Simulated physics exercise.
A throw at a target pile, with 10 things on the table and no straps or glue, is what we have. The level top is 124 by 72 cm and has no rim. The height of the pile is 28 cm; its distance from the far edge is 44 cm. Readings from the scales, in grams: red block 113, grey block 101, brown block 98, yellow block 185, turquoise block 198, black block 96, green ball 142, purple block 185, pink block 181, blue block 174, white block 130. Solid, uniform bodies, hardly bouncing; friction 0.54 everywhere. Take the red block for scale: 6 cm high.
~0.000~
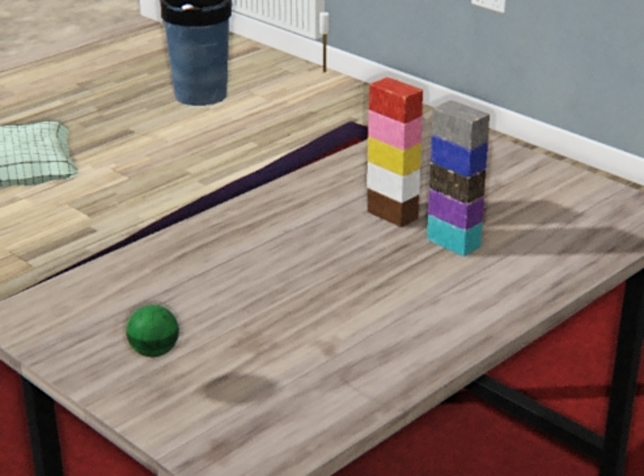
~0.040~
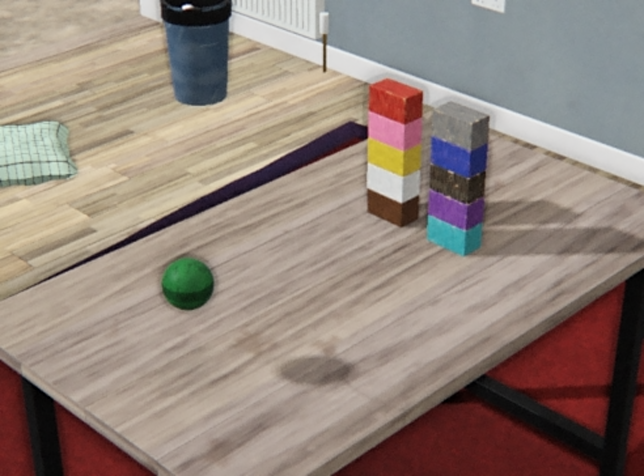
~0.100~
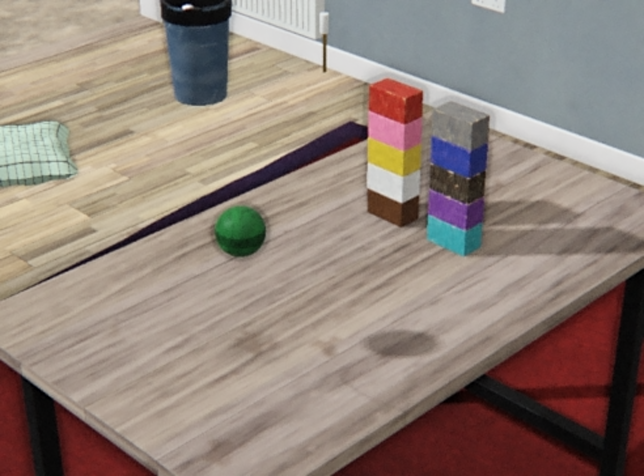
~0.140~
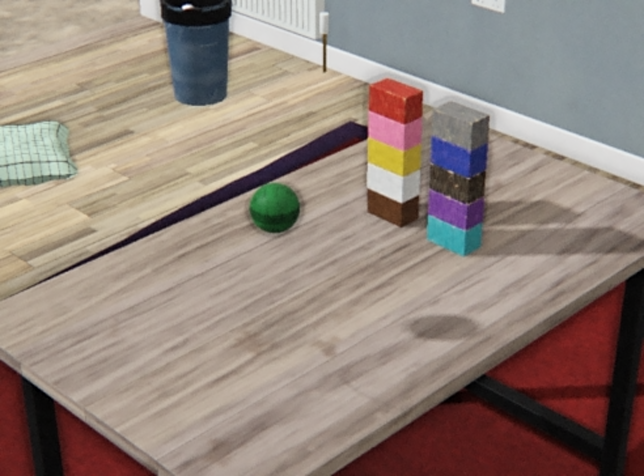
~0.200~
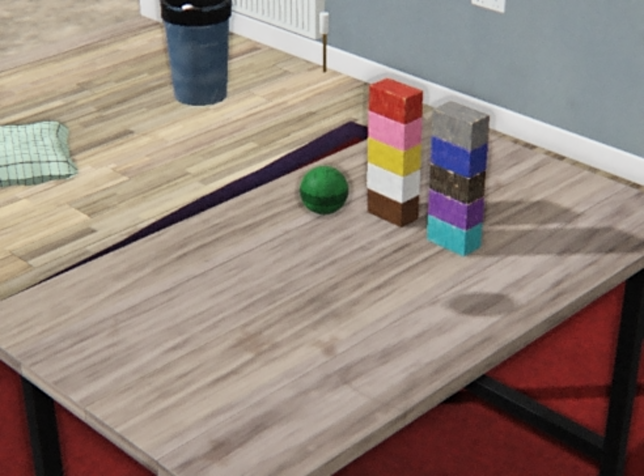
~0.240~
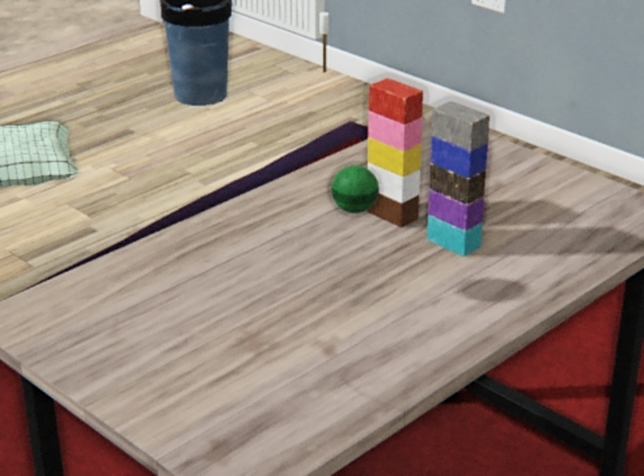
A green ball sailed rightward above a wooden table, rising quickly at first and then levelling off, its shadow sliding across the tabletop below, as it drew closer to two upright stacks of colourful blocks.
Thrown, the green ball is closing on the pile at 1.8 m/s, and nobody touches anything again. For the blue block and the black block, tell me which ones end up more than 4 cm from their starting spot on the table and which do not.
Blue block: Does not go that far, black block: Does not go that far.
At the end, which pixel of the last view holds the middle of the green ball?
Around pixel (425, 242).
After 0.34 s, 2 cm short of the pile; green ball near (425, 220).
After 0.44 s, green ball near (429, 239).
At rest (1.0 s), all 10 in place, give or take 4 cm. Seen from the same camera at the end, blue block near (461, 151), black block near (460, 178).
